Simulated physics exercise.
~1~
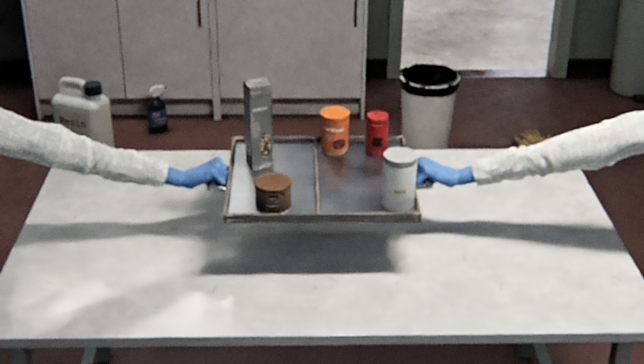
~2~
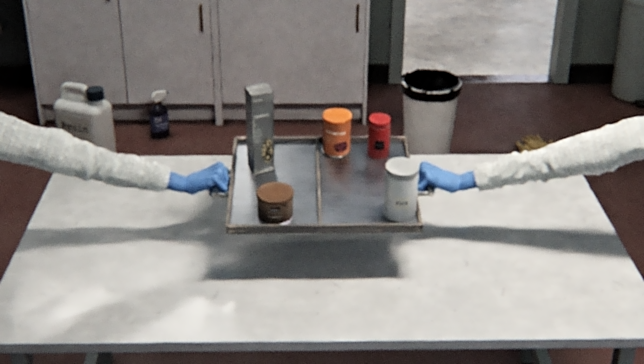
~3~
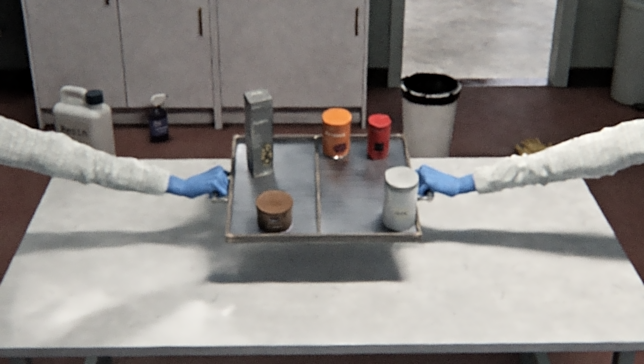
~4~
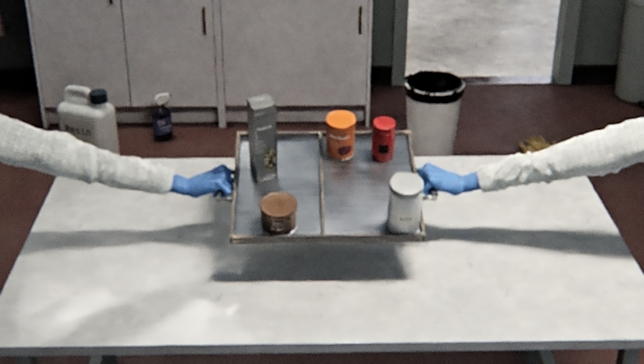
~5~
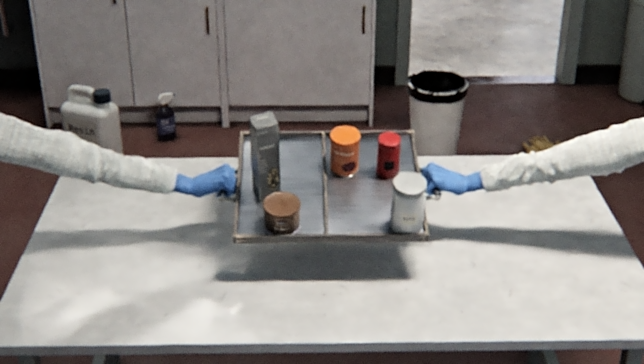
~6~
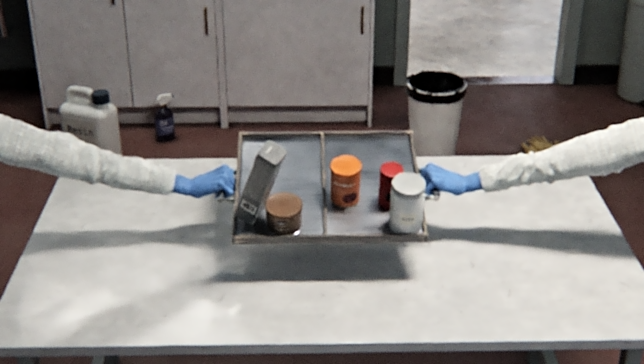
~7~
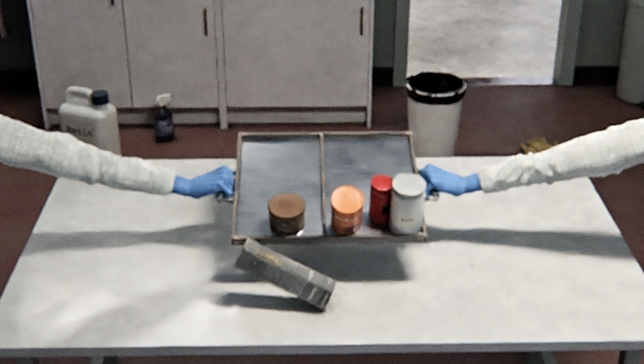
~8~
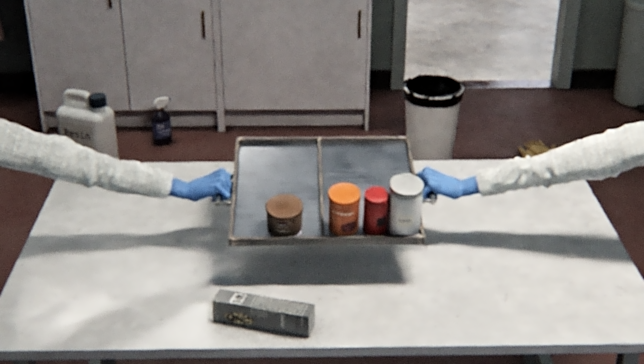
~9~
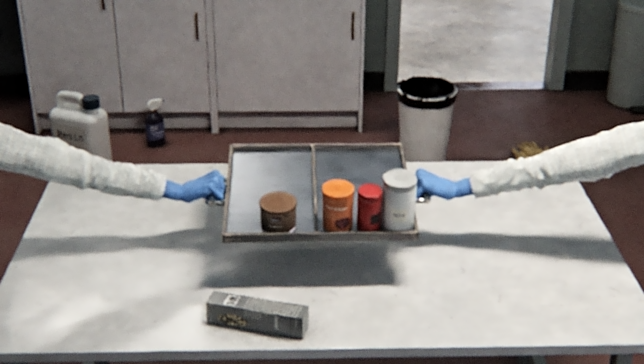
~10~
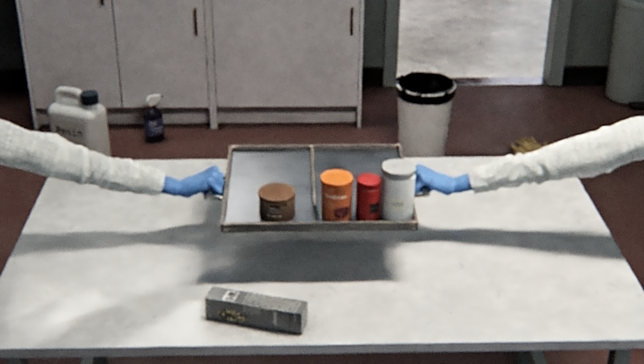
A grey carton topples off a tray two gloved hands tilt forward, then level again.
